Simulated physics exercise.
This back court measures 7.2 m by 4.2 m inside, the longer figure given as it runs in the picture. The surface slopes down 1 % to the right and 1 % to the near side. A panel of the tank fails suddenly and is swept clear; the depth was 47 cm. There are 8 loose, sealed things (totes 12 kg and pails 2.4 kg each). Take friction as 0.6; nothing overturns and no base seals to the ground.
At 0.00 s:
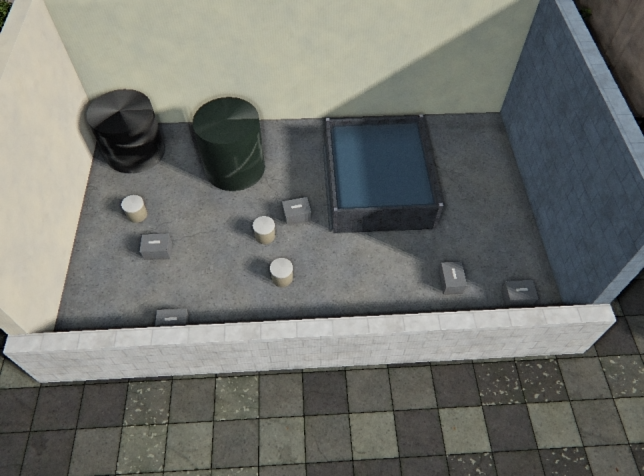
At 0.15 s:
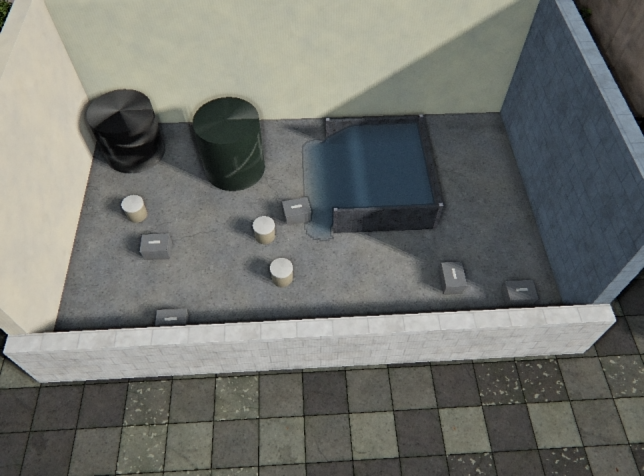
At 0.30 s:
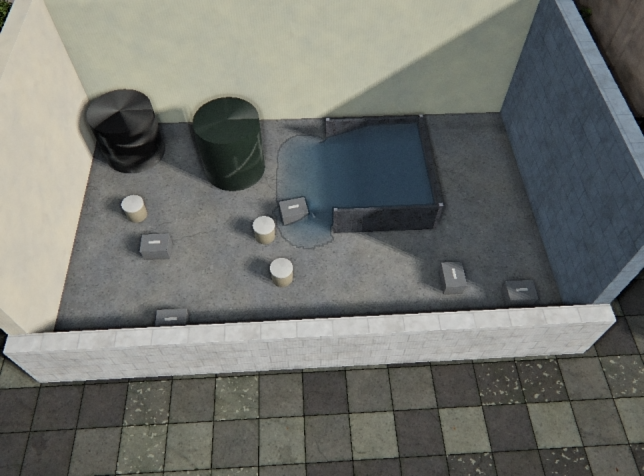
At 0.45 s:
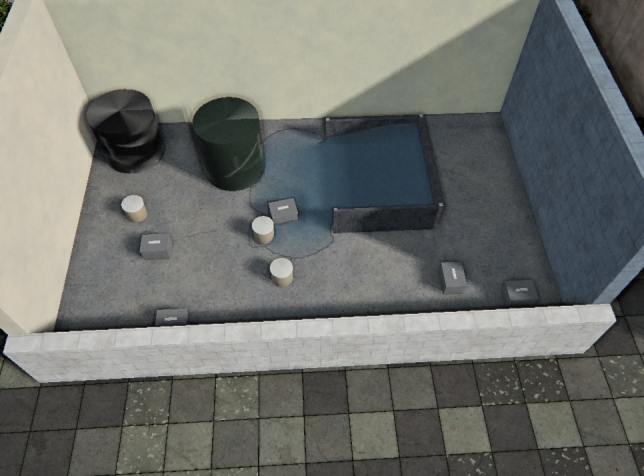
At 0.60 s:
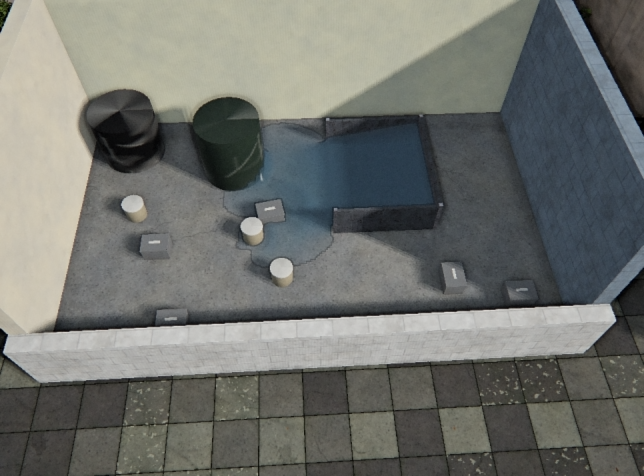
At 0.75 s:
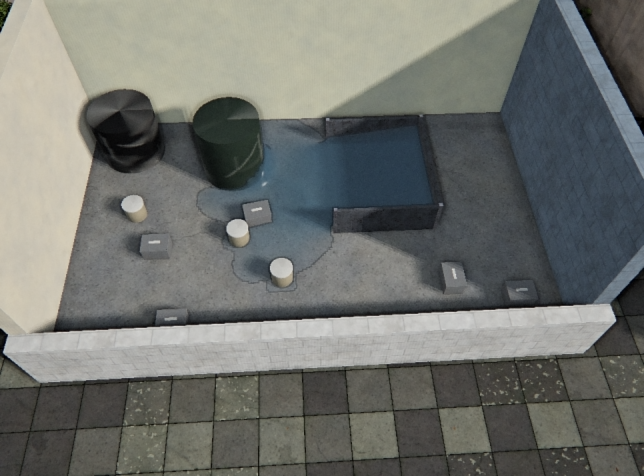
Water poured out of the left side of the dark tank and spread across the grey floor, pushing a small grey box leftward, then a pale round pail beside it.
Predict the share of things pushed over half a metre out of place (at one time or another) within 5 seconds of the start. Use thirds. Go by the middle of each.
Share: At least two thirds.
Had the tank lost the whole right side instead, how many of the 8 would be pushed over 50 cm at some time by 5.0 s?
In that case 1 of them.
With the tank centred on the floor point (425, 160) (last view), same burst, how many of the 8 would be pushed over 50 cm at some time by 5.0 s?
Then 5.
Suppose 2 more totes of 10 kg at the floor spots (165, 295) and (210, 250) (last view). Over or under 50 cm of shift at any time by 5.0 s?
In turn: Over, past it.
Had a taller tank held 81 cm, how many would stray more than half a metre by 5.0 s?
In that case 6 of them.
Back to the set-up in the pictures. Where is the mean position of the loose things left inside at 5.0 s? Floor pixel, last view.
Near (244, 272).
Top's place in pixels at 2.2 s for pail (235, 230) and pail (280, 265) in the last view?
Near (145, 274) and (281, 294).
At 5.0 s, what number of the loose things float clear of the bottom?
6 of them.
After 1.1 s 2 of 8 are over 50 cm from their spots; 0 afloat.
After 2.2 s 3 of 8 are over 50 cm from their spots; 2 afloat.
After 3.5 s 5 of 8 are over 50 cm from their spots; 4 afloat.
After 5.0 s 4 of 8 are over 50 cm from their spots, and 6 have been at some point; 6 afloat.
